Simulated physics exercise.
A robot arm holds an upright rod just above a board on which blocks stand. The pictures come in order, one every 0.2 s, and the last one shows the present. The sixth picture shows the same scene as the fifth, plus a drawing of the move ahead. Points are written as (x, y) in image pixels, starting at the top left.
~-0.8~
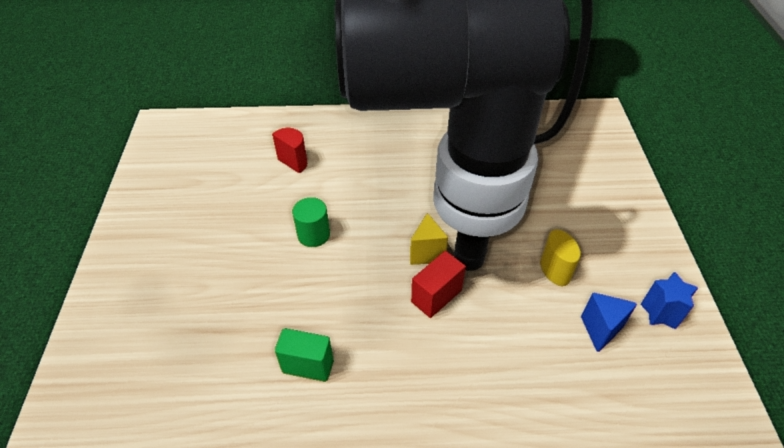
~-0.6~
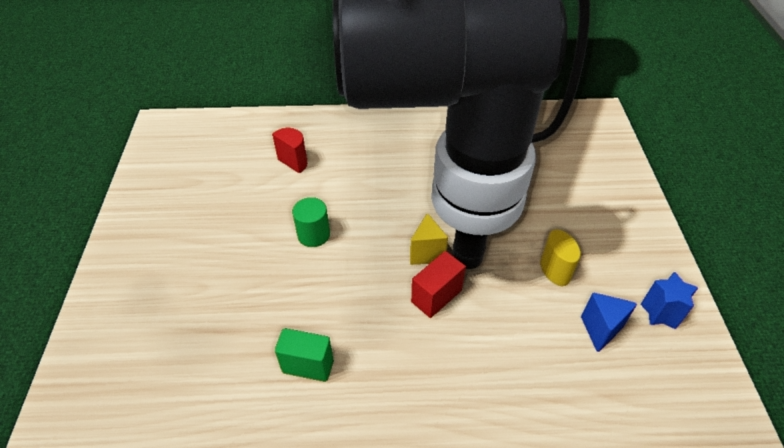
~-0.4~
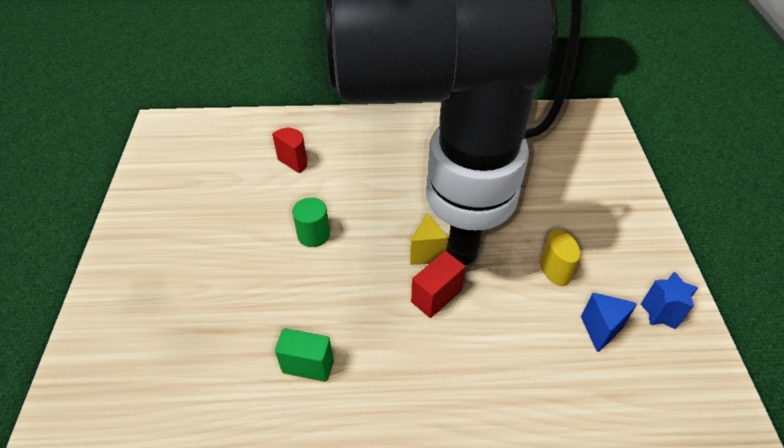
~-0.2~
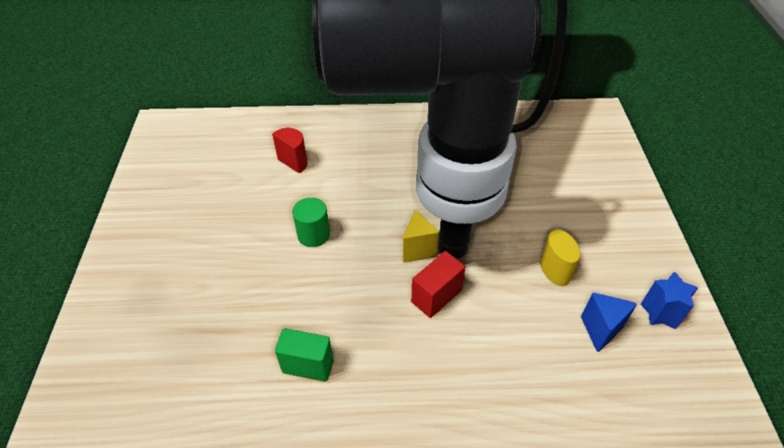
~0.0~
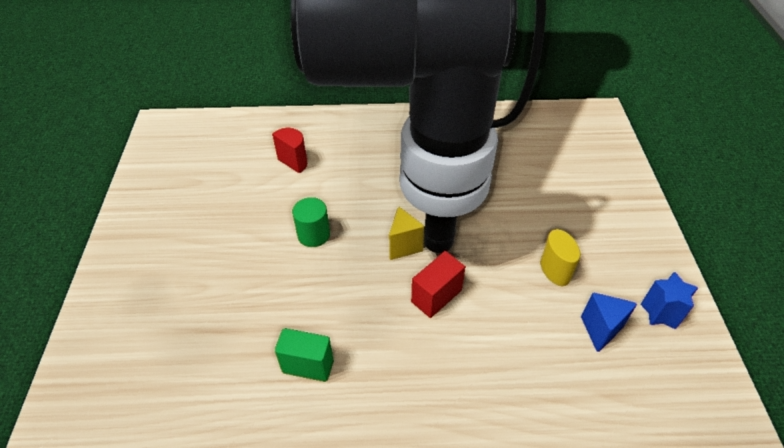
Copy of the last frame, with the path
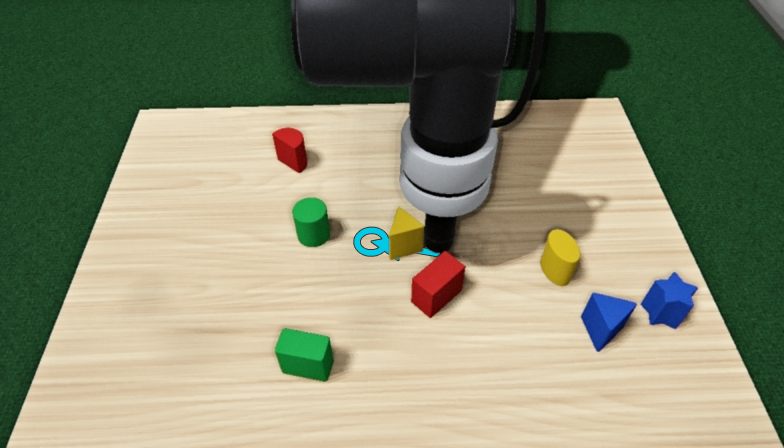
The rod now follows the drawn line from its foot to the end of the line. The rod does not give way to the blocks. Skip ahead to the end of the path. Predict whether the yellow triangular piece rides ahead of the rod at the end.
The rod still drives it.
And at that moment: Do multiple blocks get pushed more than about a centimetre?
No, it doesn't check out.
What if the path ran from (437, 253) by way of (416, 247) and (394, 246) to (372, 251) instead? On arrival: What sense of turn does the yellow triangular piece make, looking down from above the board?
Rotation: Clockwise.
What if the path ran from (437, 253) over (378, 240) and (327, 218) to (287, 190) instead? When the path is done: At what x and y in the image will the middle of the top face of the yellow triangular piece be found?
The spot you're after is about (281, 192) in the image.
The drawn path runs in a line from (437, 253) to (371, 242).
What follows on the original path. Halfway along, rod at (404, 237); yellow triangular piece at (369, 216).
At the end, rod at (371, 231); yellow triangular piece at (336, 210); red oblong not moved.
